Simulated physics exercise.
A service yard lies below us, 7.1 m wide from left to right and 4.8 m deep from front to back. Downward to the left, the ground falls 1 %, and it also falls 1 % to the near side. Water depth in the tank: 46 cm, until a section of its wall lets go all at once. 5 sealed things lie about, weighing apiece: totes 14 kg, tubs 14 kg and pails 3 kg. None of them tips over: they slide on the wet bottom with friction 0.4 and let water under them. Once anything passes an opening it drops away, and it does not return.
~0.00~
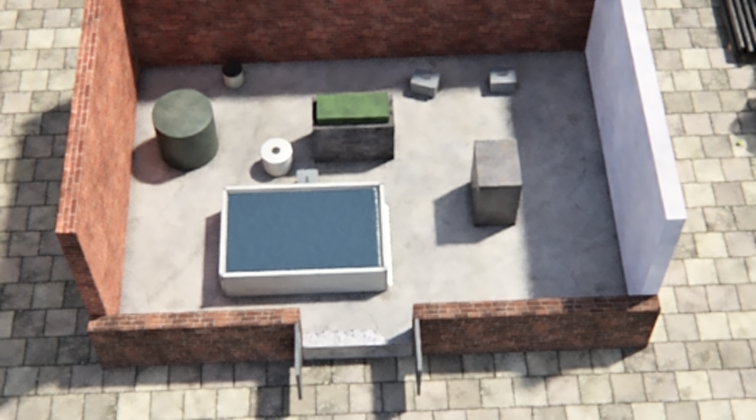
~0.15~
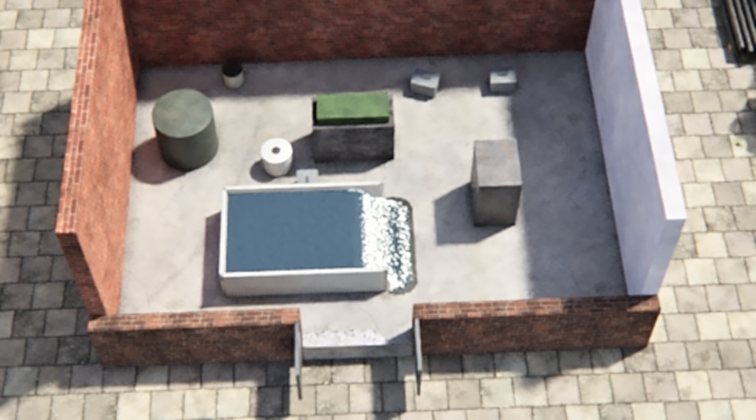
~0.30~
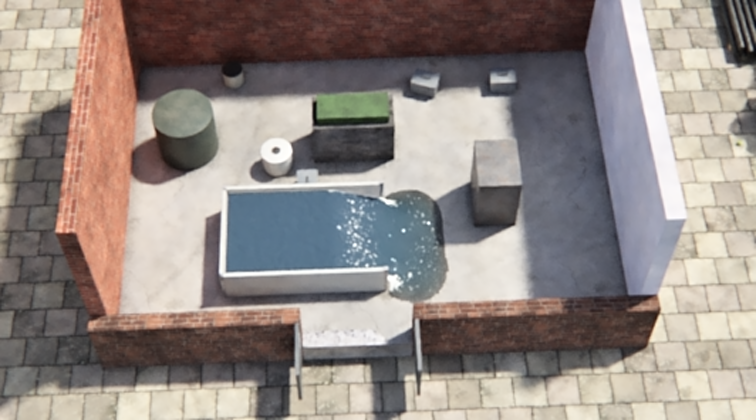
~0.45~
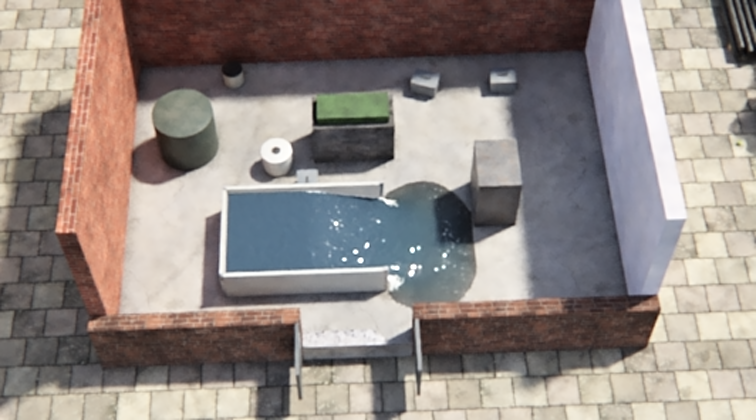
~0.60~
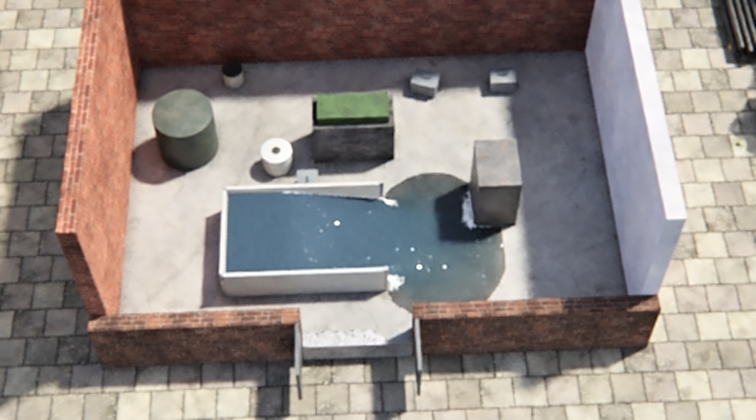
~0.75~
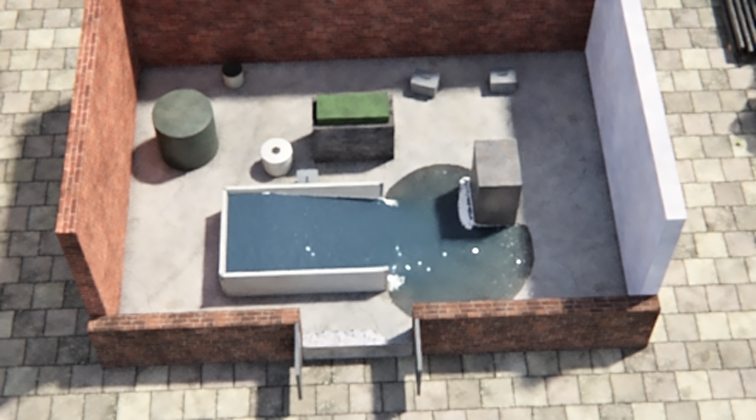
The video shows a walled yard with a rectangular tank of blue water; its right end opens and water pours out, foaming, then spreads rightward across the concrete floor and around the base of a grey block.
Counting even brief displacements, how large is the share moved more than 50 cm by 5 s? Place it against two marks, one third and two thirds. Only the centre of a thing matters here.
Short of one third.
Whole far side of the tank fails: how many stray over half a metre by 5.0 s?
3.
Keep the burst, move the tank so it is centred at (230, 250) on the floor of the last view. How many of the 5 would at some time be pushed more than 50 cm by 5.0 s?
Result: 0 of them.
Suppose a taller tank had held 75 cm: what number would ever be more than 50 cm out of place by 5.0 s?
In that case the number is 3.
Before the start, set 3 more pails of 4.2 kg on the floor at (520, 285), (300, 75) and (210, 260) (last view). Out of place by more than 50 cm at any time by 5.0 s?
First exceeds it, second falls shy, third falls shy.
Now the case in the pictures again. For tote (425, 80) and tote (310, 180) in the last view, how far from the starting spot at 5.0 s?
Respectively, 0 centimetres and 0 centimetres.
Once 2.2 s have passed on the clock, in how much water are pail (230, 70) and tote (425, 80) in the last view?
Around 0 cm and 2 cm.
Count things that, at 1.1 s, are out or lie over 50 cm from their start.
It comes to 0.
After 1.1 s 0 of 5 are over 50 cm from their spots; 0 afloat.
After 2.2 s 0 of 5 are over 50 cm from their spots; 0 afloat.
After 3.5 s 0 of 5 are over 50 cm from their spots; 0 afloat.
After 5.0 s 0 of 5 are over 50 cm from their spots, and 0 have been at some point; 0 afloat.
